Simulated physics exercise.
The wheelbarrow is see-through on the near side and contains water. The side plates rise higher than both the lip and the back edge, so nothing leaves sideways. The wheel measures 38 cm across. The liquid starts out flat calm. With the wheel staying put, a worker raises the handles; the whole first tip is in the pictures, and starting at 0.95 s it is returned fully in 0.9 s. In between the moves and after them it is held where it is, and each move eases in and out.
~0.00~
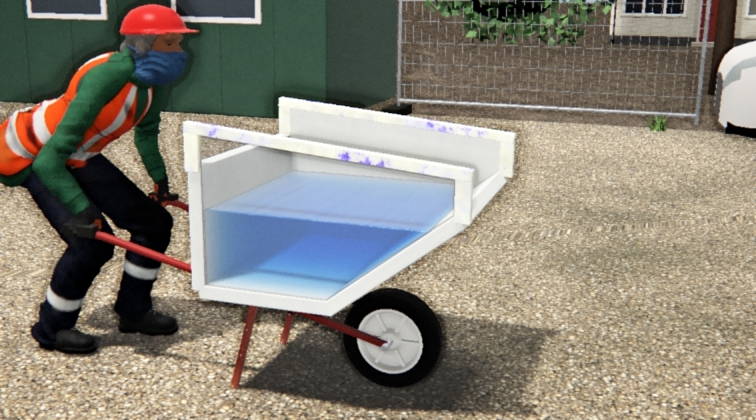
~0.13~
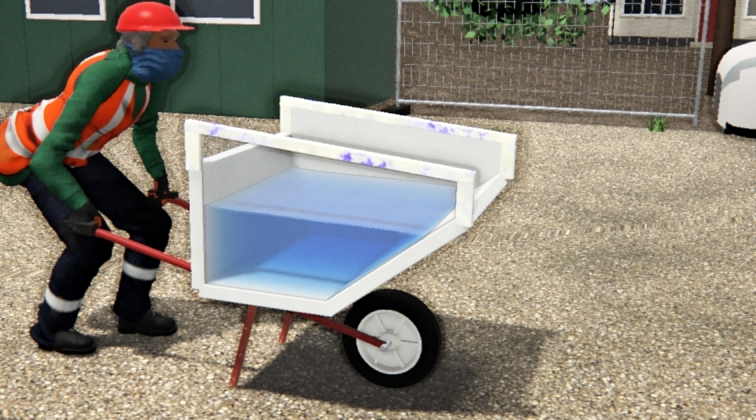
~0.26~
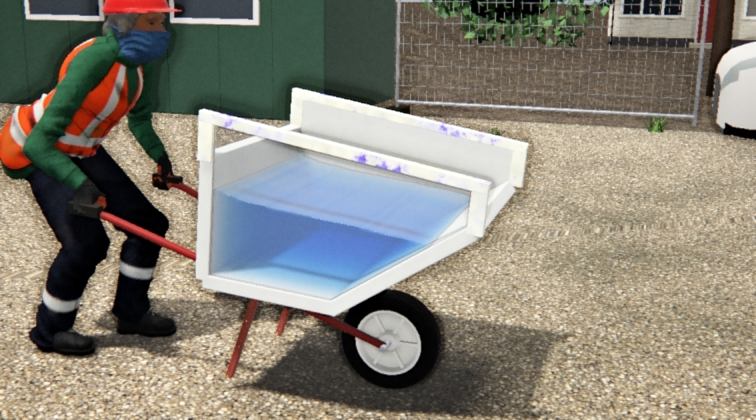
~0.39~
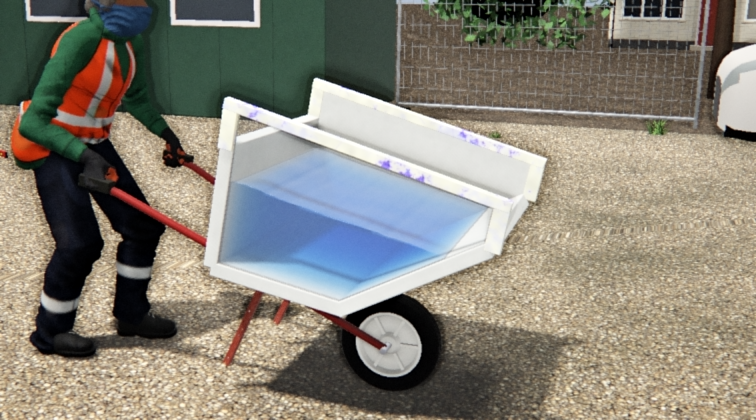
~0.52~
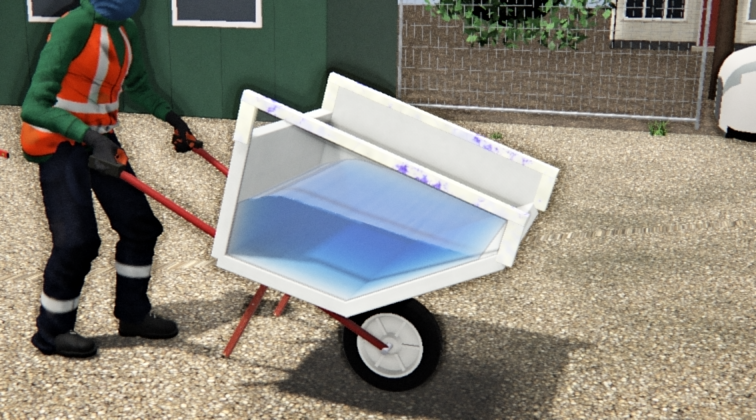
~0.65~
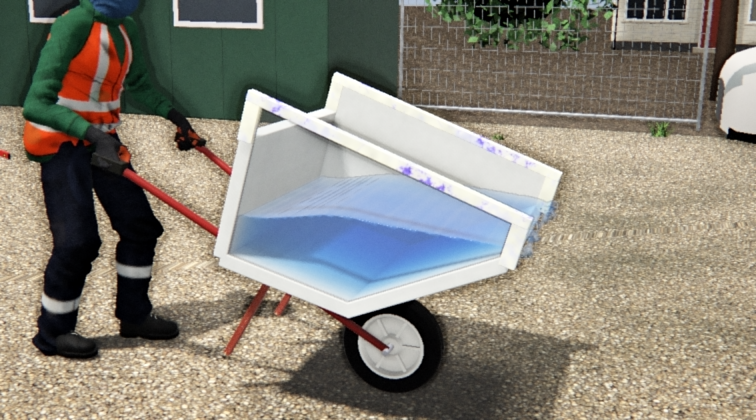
A worker in a red helmet, blue face covering, orange vest and green sleeves stands at the left of a gravel yard, seen from the side, gripping a white, clear-sided wheelbarrow of blue water. Behind are a green building and a wire fence. The worker straightens and raises the red handles, tilting the barrow rightward as the water sloshes and begins spilling over the front, while the view stays still.
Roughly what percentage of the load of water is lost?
About 34 per cent.
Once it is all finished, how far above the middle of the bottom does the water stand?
Close to 22 cm of depth there.
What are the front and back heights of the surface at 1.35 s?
At the front 22 cm, at the back 8 cm.
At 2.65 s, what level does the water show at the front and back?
Roughly 18 cm in front and 14 cm behind.
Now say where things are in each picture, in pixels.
In the first frame, the surface is at (318, 223) near the front wall; the surface is at (217, 211) near the back wall; the lip is at (456, 215); the front is on the right.
In the second frame, the surface is at (319, 223) near the front wall; the surface is at (218, 208) near the back wall.
In the third frame, the surface is at (329, 221) near the front wall; the surface is at (227, 195) near the back wall; the barrow is tilted 5° forwards.
In the fourth frame, the surface is at (345, 224) near the front wall; the surface is at (244, 186) near the back wall; the barrow is tilted 10° forwards.
In the fifth frame, the surface is at (357, 223) near the front wall; the surface is at (253, 199) near the back wall; the barrow is tilted 14° forwards.
In the sixth frame, the surface is at (361, 221) near the front wall; the surface is at (251, 218) near the back wall; the barrow is tilted 15° forwards; the lip is at (502, 257); water has begun to come out.
Then, 1.35 s in, the barrow is at 9° forwards, the surface stands 8 cm at the back and 22 cm at the front; 29 per cent is out, over the front.
Then, 2.00 s in, the surface stands 30 cm at the back and 16 cm at the front; 30 per cent is out, over the front.
Then, 2.65 s in, the surface stands 13 cm at the back and 18 cm at the front; 33 per cent is out, over the front.
Then, 4.74 s in, 34 per cent is out, over the front, 42 of 123 litres.
